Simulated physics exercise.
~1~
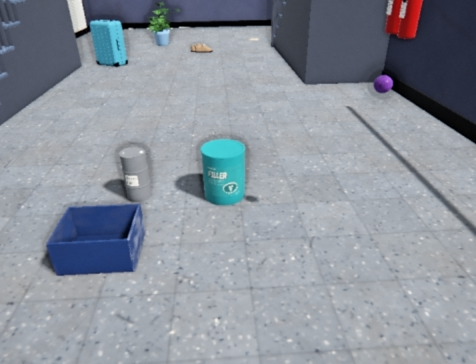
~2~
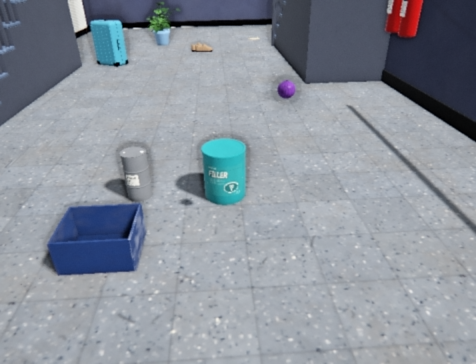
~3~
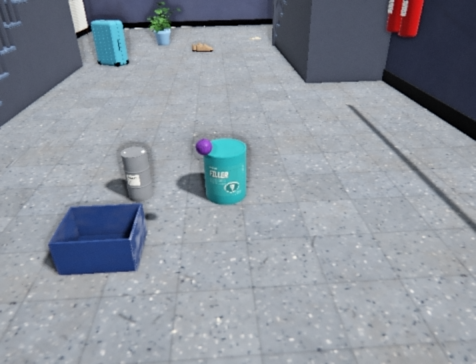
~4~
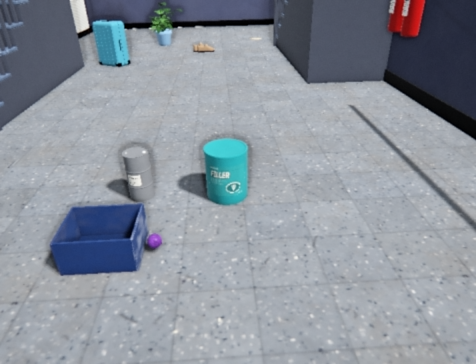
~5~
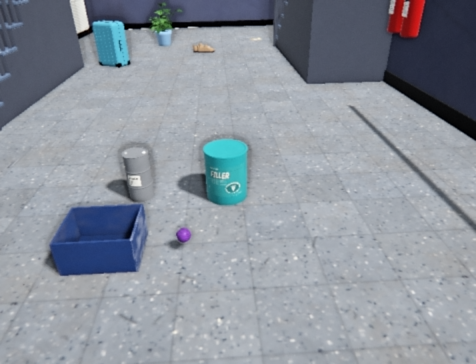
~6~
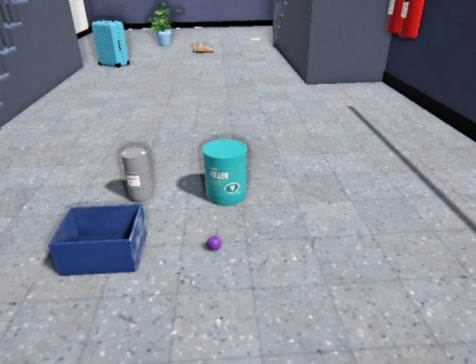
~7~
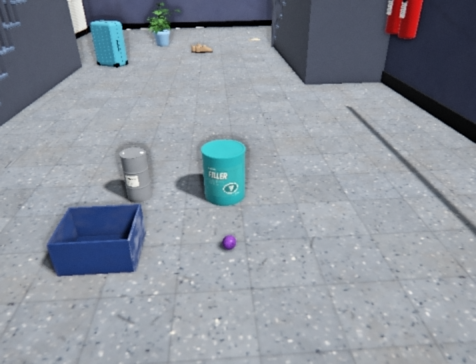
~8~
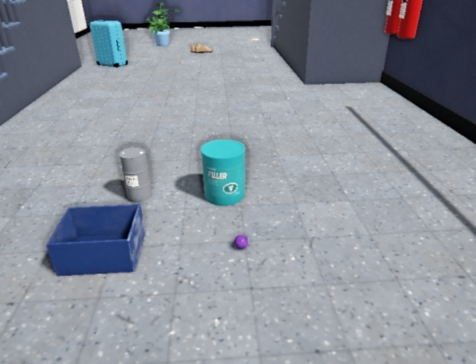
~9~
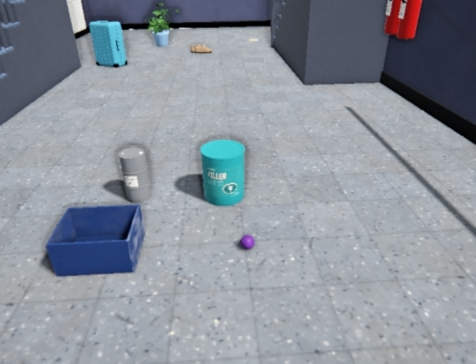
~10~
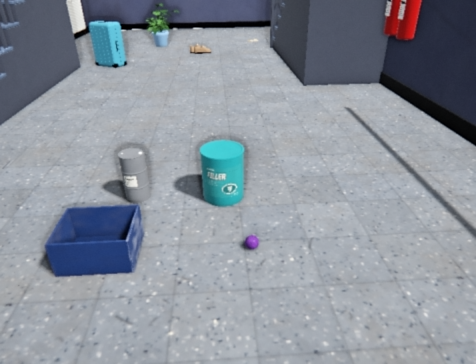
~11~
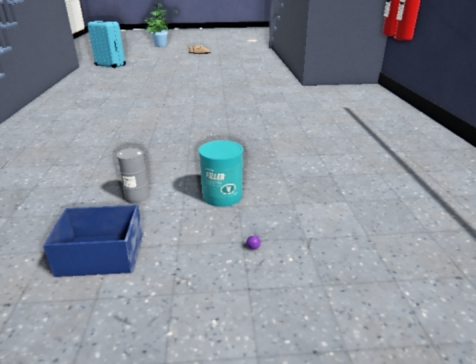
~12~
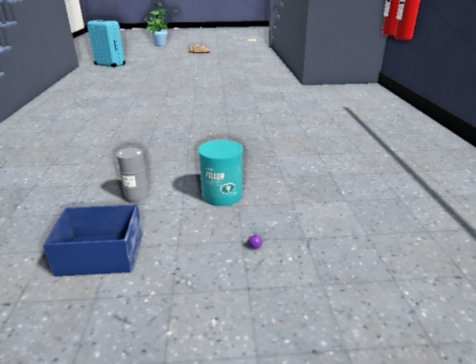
At first, a small purple ball, the onion, is in the air at the upper right of a grey tiled floor, where an empty blue box sits near a grey canister and a turquoise pail. It flies left, then drops down and left past the pail toward the box. It comes down just outside the box, close to its right side. From there it moves back to the right across the floor, passing in front of the pail and slowing. It ends at rest on the open floor, outside the box, while the canister and pail remain standing.
